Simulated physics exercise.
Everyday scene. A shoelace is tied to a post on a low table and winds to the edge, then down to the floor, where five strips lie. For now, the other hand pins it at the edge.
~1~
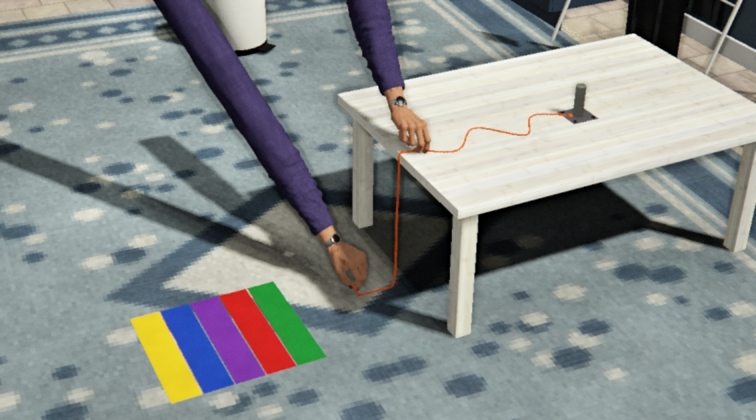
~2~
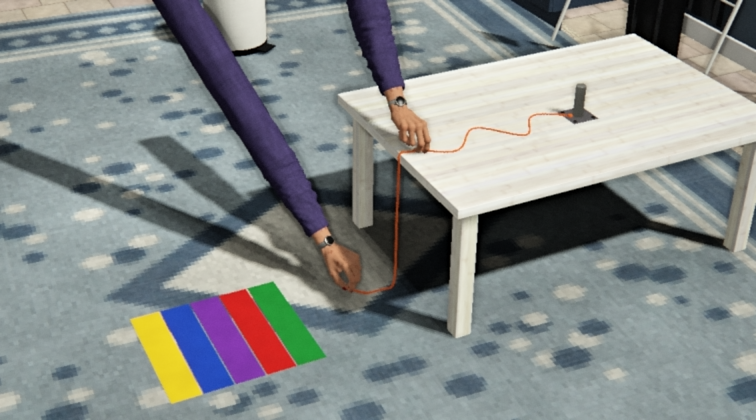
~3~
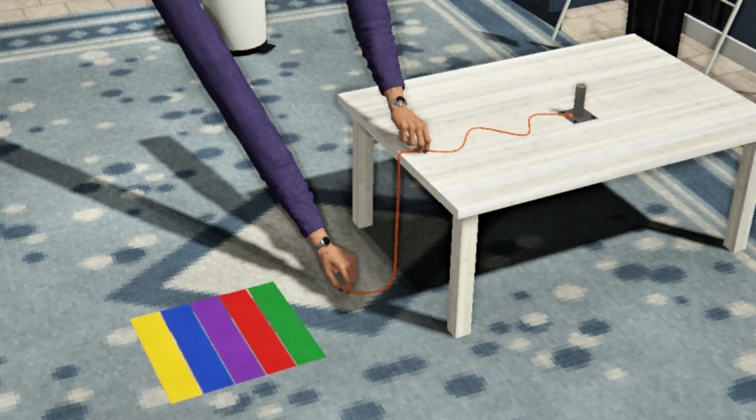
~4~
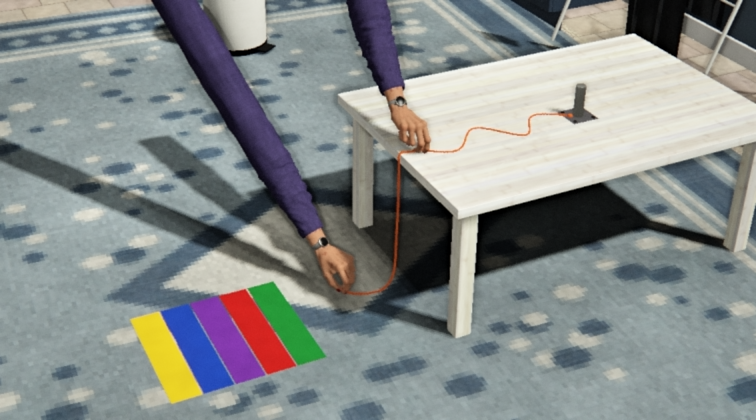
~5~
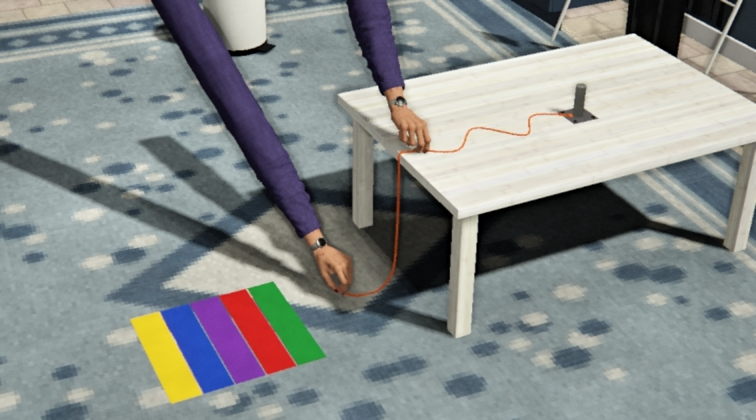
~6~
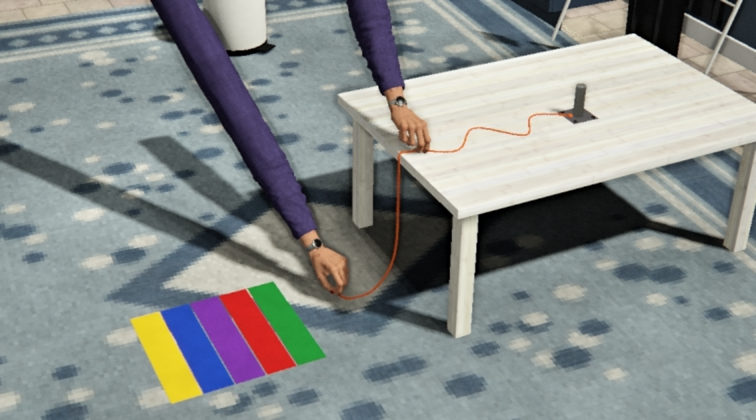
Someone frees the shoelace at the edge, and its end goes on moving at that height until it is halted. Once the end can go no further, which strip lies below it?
The blue strip lies below it.
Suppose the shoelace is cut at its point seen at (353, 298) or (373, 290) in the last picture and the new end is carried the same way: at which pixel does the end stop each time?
Case by case it comes to about (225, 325) and then about (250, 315).
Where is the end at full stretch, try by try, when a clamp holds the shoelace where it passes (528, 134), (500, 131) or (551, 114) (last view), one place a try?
Near (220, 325), (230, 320) and (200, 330).
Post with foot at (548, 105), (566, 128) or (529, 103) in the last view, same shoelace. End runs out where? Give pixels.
In order, it comes out close to (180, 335), (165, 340) and (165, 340).
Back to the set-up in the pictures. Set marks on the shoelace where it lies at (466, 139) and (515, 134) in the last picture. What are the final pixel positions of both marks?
End points: Roughly (428, 148); roughly (489, 134).
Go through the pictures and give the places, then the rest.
In the first frame, end (355, 287); green (303, 346); red (273, 355); purple (242, 364); blue (211, 373); yellow (179, 383).
In the second frame, end (348, 289); shoelace through (539, 114) (507, 133) (464, 143) (402, 154) (397, 217) (395, 274).
In the third frame, end (344, 290).
In the fourth frame, end (342, 290); shoelace through (539, 114) (507, 133) (464, 143) (402, 154) (398, 217) (393, 274).
In the fifth frame, end (340, 291).
In the sixth frame, end (336, 292); shoelace through (539, 114) (507, 133) (464, 143) (402, 154) (398, 217) (386, 275).
Early on, end near (260, 313); over red.
Midway, end near (219, 324); over purple.
At the end of the slack, end near (194, 331); over blue. The blue one.
